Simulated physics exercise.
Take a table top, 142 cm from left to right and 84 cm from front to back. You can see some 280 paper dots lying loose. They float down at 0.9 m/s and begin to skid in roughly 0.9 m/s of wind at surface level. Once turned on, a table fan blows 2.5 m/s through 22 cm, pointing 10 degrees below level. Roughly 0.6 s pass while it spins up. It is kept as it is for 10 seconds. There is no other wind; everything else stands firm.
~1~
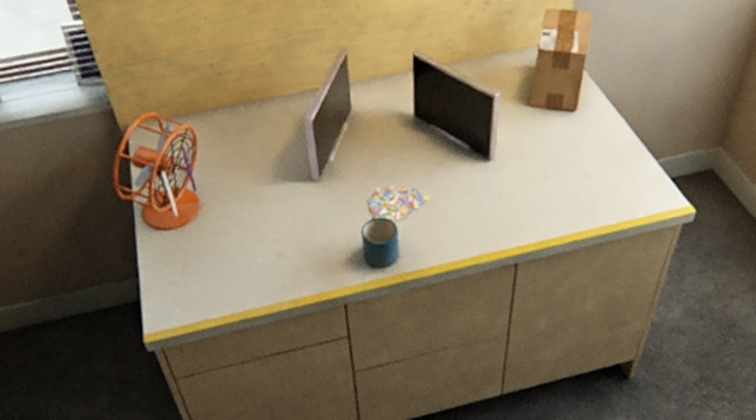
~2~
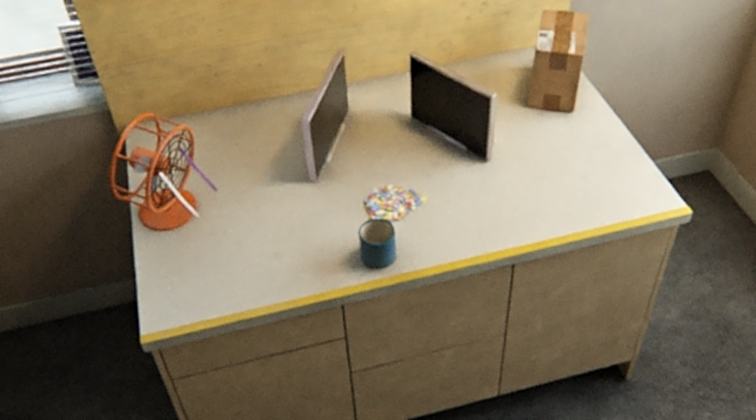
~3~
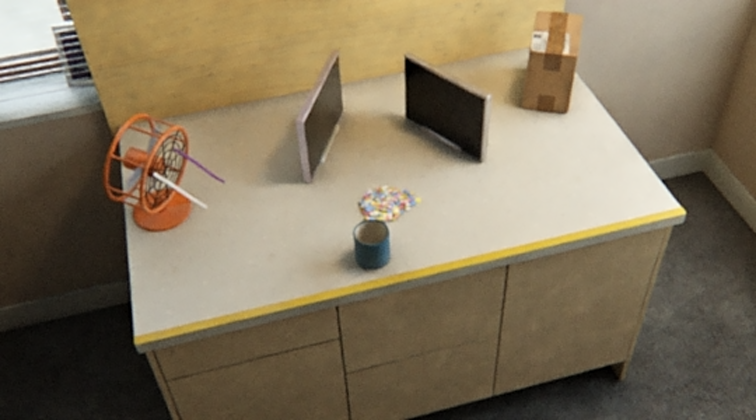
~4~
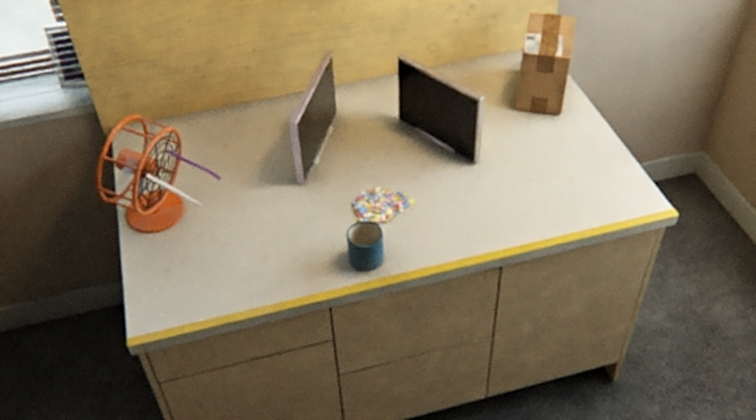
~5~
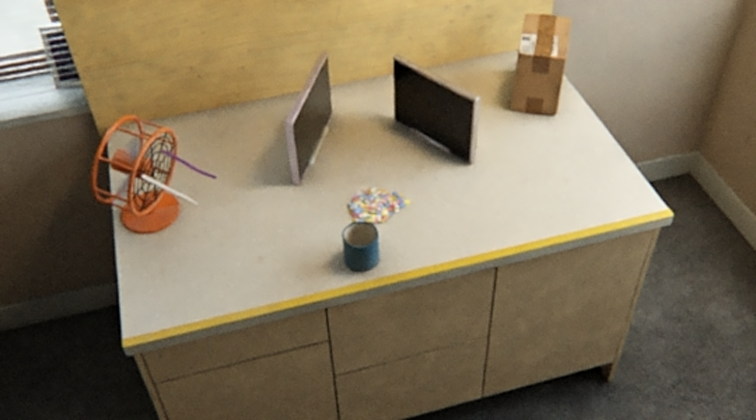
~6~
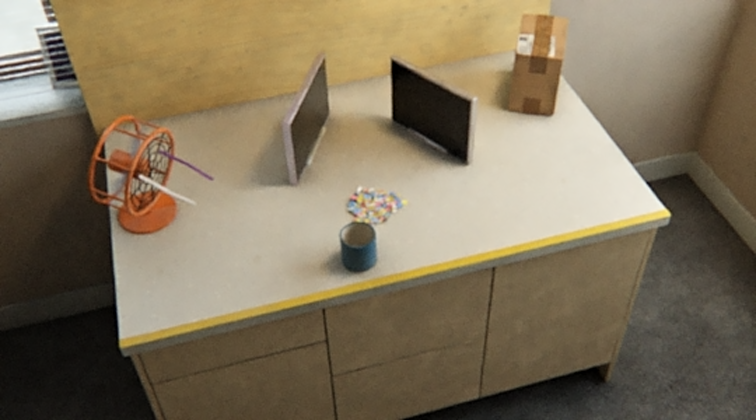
Orange table fan blowing purple and white streamers outward, then a few colourful paper dots shifting slightly behind a blue mug.
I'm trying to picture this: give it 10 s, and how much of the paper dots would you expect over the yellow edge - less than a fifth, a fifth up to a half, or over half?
Probably the share over that edge will not even reach a fifth.
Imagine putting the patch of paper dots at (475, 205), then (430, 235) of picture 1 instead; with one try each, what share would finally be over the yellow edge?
In that order: 30 %, 60 %.
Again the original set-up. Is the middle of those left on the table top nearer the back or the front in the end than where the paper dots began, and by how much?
Towards the back, some 5 cm.
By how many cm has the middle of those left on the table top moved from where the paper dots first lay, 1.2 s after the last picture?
I'd say close to 50 cm.
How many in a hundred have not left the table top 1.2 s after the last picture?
I'd say some 70 % at that moment.
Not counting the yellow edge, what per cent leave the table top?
The share comes to some 50 per cent.
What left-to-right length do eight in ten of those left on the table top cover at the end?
Spread, left to right: Approx. 40 cm.
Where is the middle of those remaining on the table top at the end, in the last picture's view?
The middle sits near pixel (498, 164).
Then, 1.2 s after the last picture the count stands so, 1 % are over the yellow edge; the middle of those still in play is near (528, 158).
Then, 2.4 s after the last picture the count stands so, 1 % are over the yellow edge; the middle of those still in play is near (504, 161).
Then, 4.7 s after the last picture the count stands so, 1 % are over the yellow edge; the middle of those still in play is near (498, 164).
Then, 9.2 s after the last picture, at the end, 1 % are over the yellow edge; the middle of those still in play is near (498, 164).
